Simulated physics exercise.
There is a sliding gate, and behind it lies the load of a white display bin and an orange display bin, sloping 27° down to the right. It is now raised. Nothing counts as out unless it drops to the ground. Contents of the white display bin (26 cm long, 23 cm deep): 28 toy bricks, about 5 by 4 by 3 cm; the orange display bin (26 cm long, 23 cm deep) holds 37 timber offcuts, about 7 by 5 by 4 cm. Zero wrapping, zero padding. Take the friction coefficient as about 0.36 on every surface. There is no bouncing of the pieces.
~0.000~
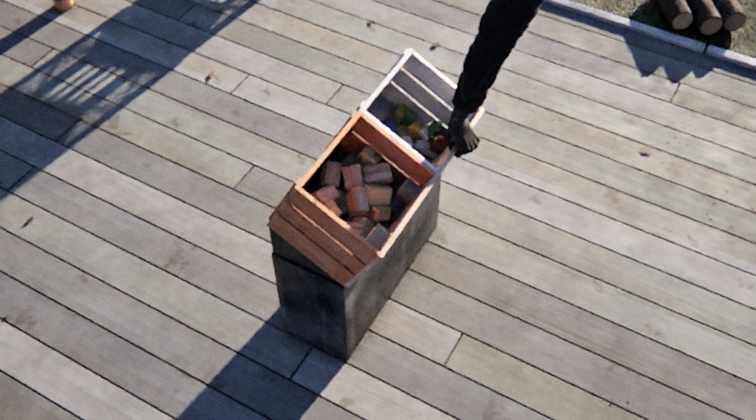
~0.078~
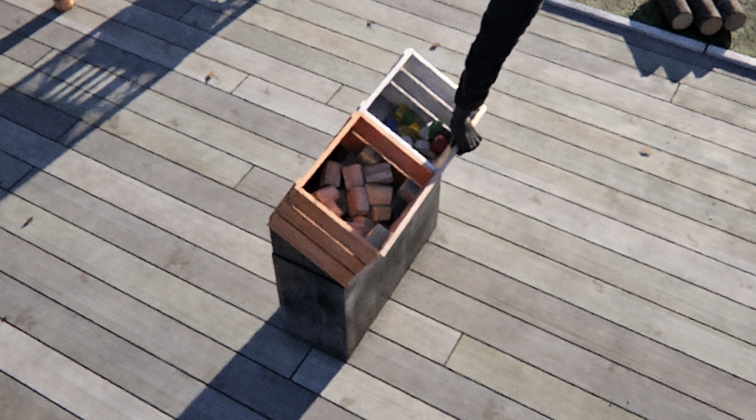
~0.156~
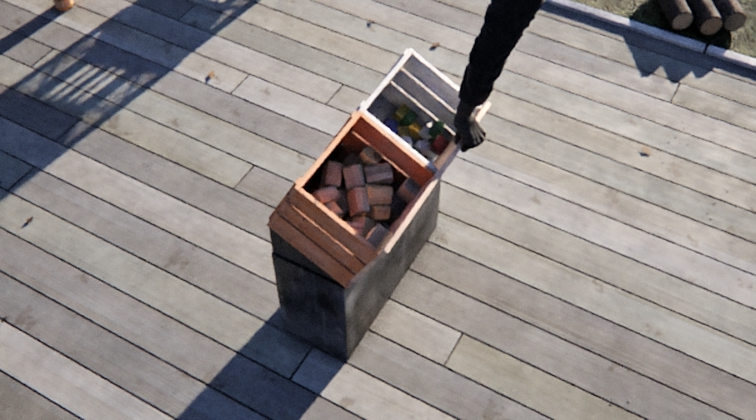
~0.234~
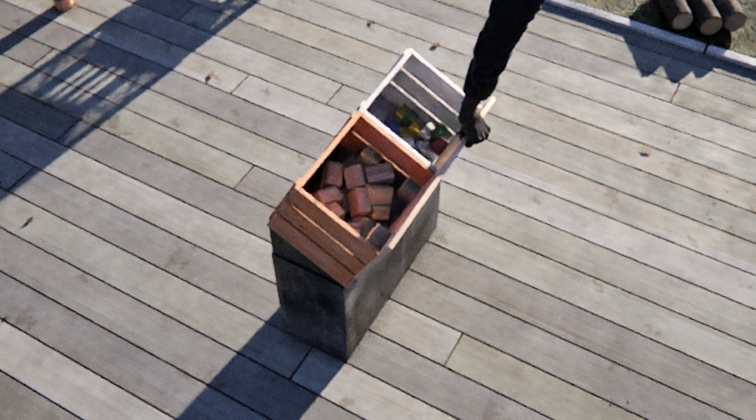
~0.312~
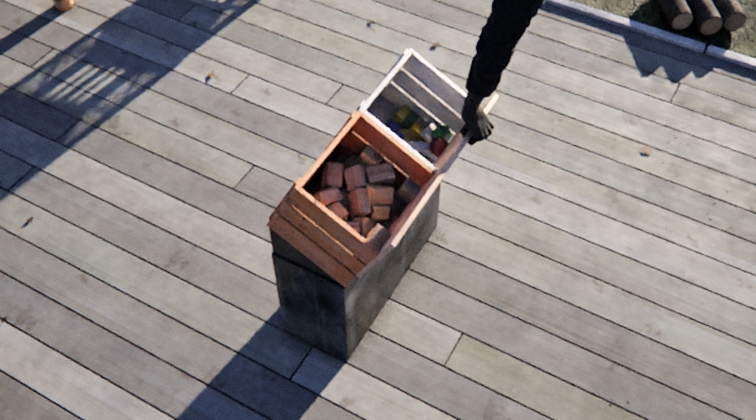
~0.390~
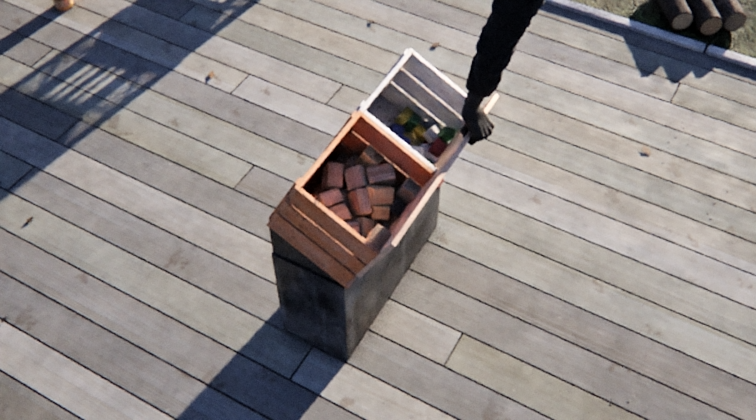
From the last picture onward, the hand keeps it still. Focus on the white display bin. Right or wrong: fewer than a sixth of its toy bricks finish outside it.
Wrong.
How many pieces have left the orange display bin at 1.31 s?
At that moment the orange display bin count out stands near 0.
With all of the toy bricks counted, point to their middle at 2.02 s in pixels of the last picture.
Their middle is at about (466, 272).
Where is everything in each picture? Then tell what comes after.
In the first frame (each is followed by its nearest rim corner in this view), white display bin, (364, 111); orange display bin, (300, 189); gate raised by 0 cm; none has fallen clear.
The second frame shows white display bin, (364, 111); gate raised by 1 cm.
The third frame shows white display bin, (364, 111); gate raised by 4 cm.
The fourth frame shows white display bin, (364, 111); gate raised by 6 cm.
The fifth frame shows white display bin, (364, 111); gate raised by 8 cm.
The sixth frame shows white display bin, (364, 111); orange display bin, (300, 189); gate raised by 8 cm; none has fallen clear.
After 0.80 s, white display bin 13 in, 15 out and orange display bin 37 in, 0 out.
After 1.31 s, white display bin 2 in, 26 out and orange display bin 37 in, 0 out.
After 2.02 s, white display bin 0 in, 28 out and orange display bin 37 in, 0 out.
Final count (at 2.94 s), white display bin 0 in, 28 out and orange display bin 37 in, 0 out. Asked share, 28 of 28, 100 per cent.
